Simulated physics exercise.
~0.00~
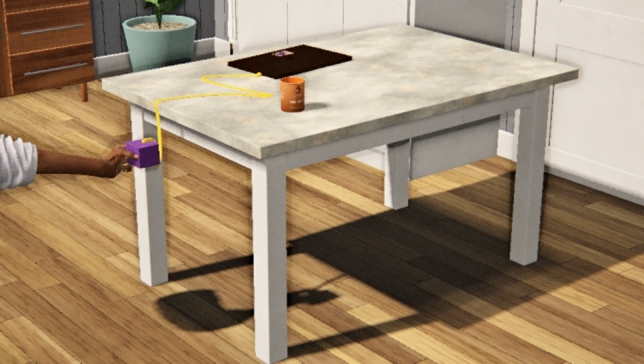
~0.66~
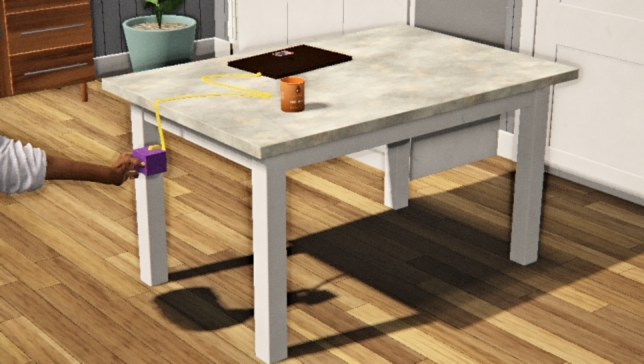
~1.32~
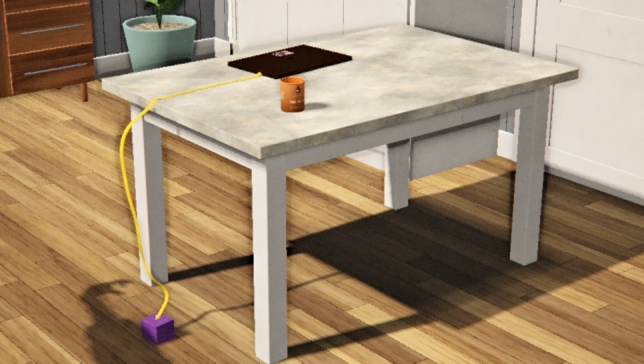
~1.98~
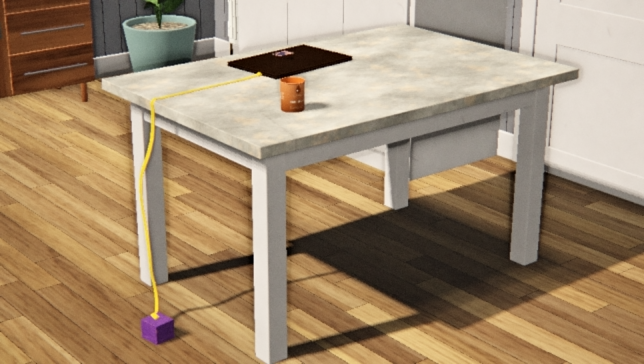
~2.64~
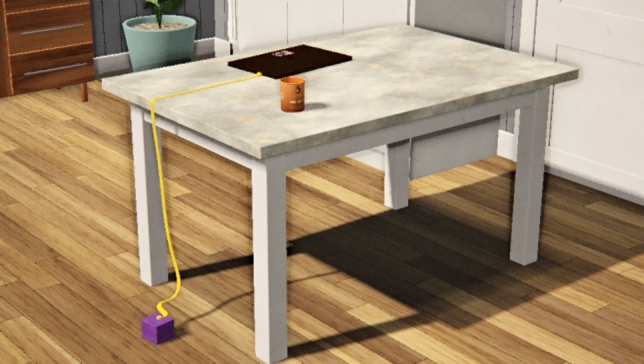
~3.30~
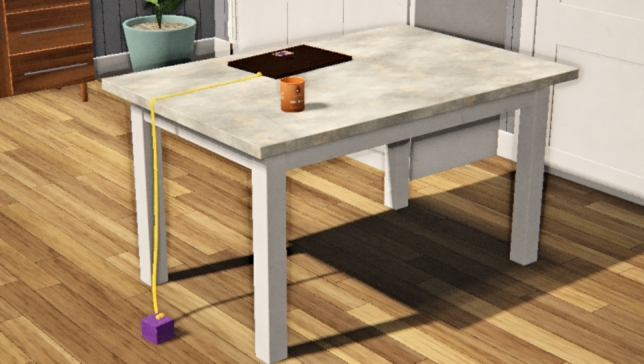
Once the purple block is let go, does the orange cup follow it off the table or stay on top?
The orange cup stays in its place on the table. Only the purple block drops, ending on the floor.
